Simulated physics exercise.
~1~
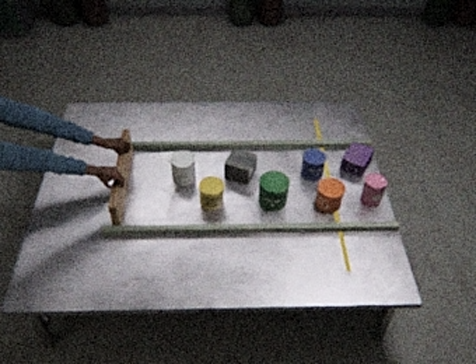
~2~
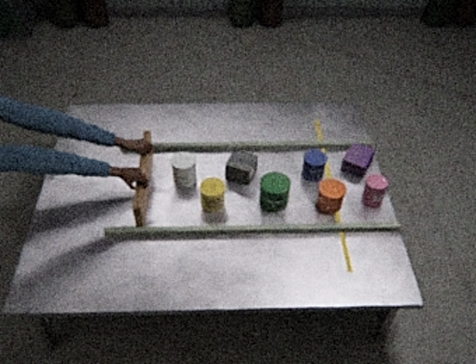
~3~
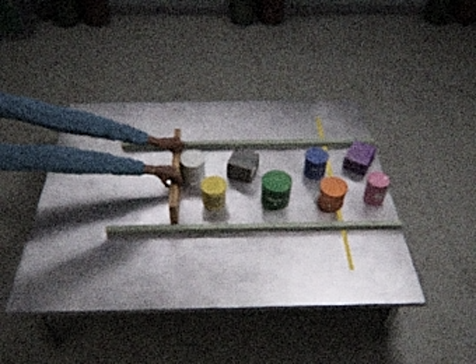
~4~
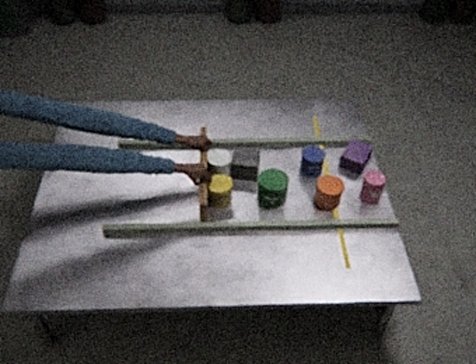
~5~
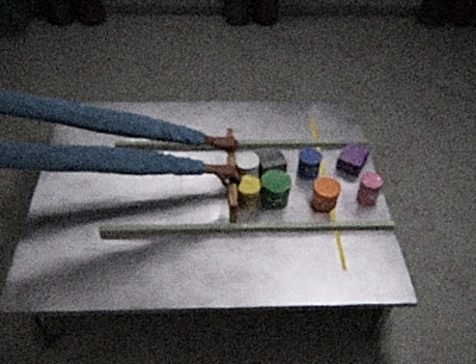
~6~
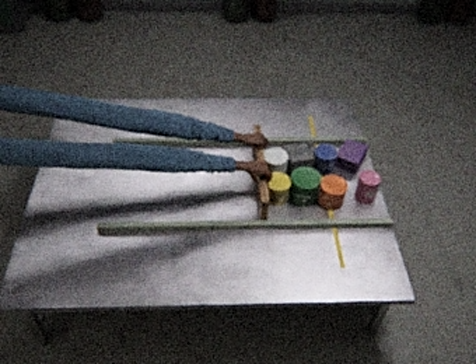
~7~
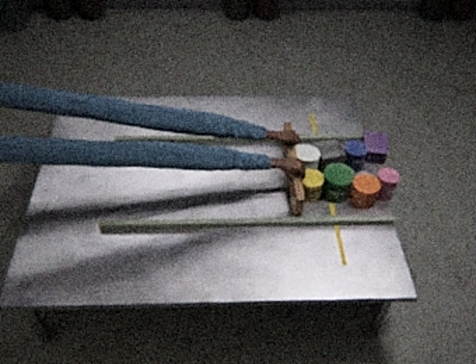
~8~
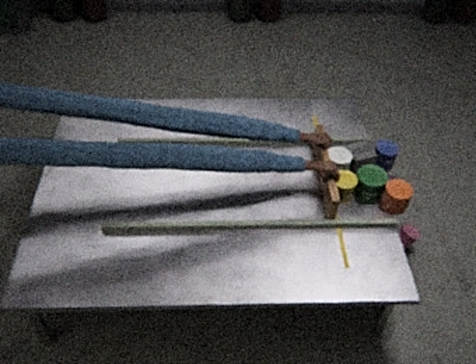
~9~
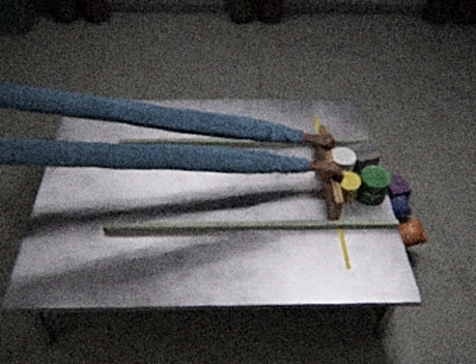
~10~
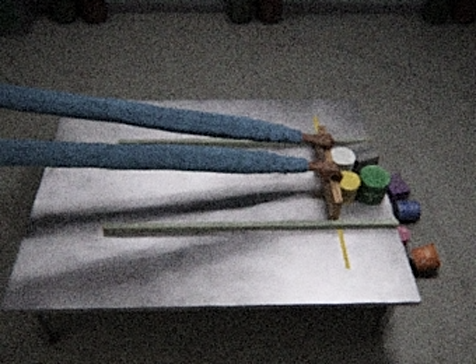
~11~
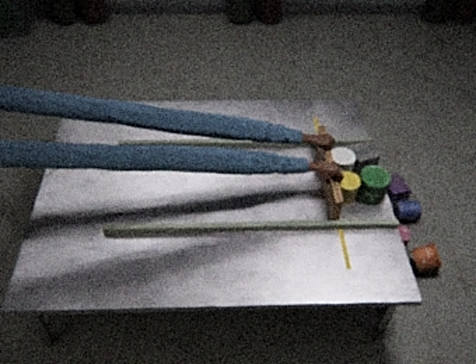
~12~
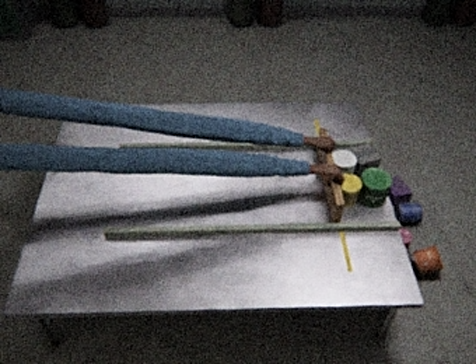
Two hands push a plank rightward, sweeping containers along a table until four fall off.
